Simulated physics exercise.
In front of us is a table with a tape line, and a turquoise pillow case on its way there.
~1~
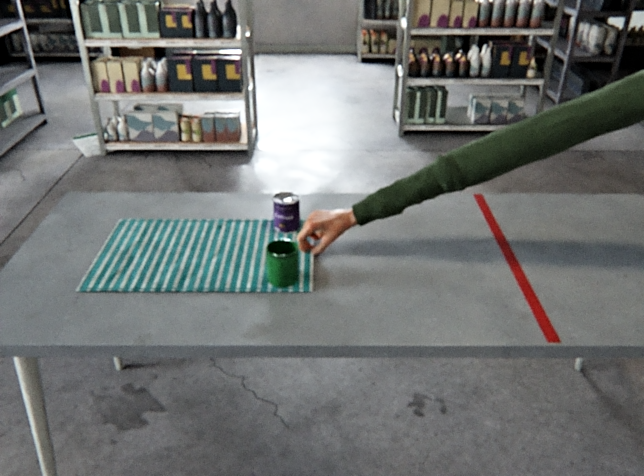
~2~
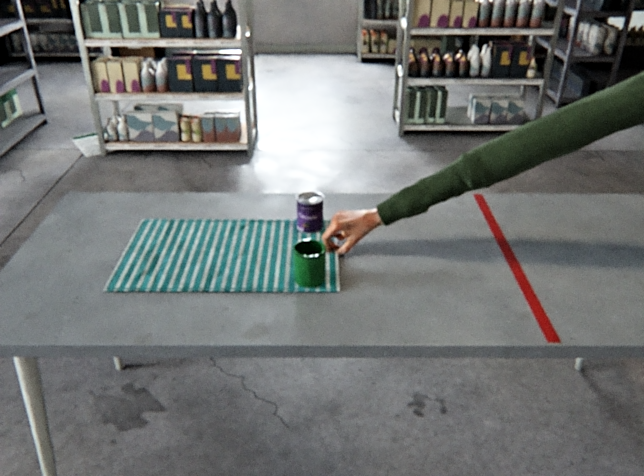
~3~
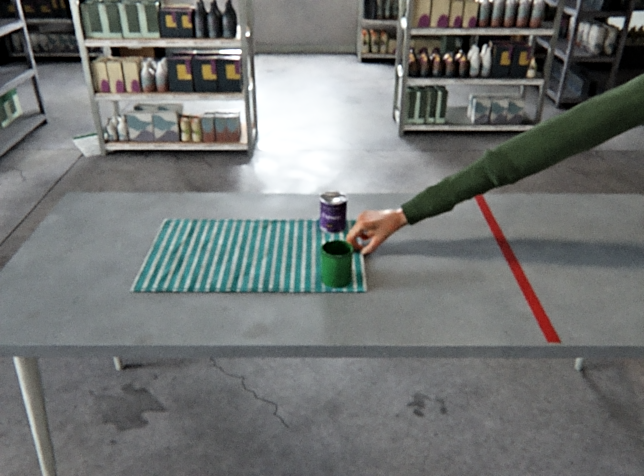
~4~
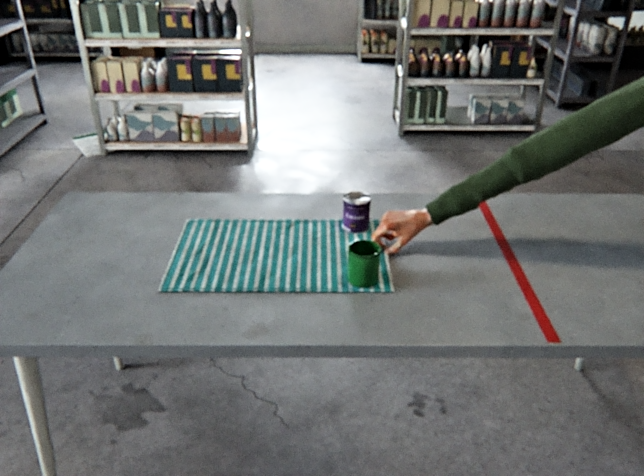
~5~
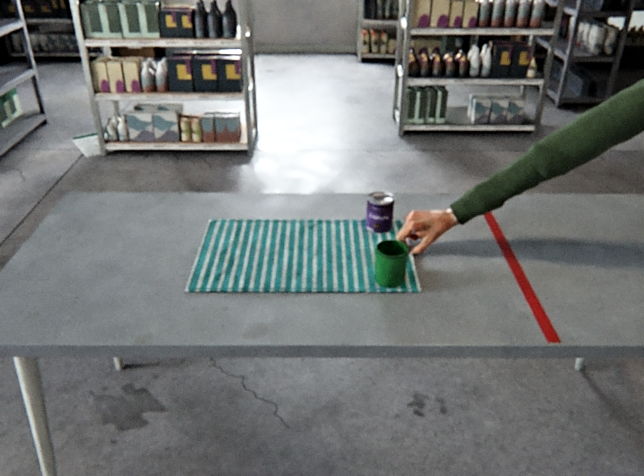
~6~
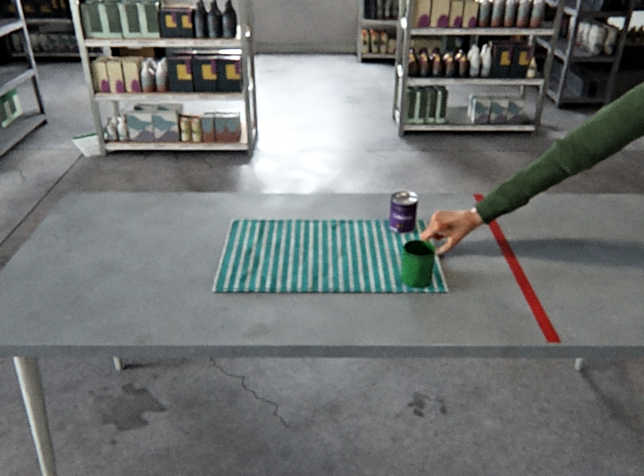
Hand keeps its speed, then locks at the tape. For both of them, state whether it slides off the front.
The green mug does slide off the front. The purple tin does slide off the front.
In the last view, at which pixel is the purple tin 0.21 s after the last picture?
(497, 213), or close to it.
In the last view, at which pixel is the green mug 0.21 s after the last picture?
Roughly at (526, 265).
Then, 0.10 s later than the last view, hem short of the tape; green mug on the cloth near (472, 264); purple tin on the cloth near (450, 213).
Then, 0.21 s later than the last view, hem at the tape; green mug ahead of the hem near (526, 264); purple tin ahead of the hem near (497, 213).
Finally, hem at the tape; green mug ahead of the hem near (591, 266); purple tin ahead of the hem near (553, 214). The green mug slides clear of the cloth and the purple tin leaves the cloth.
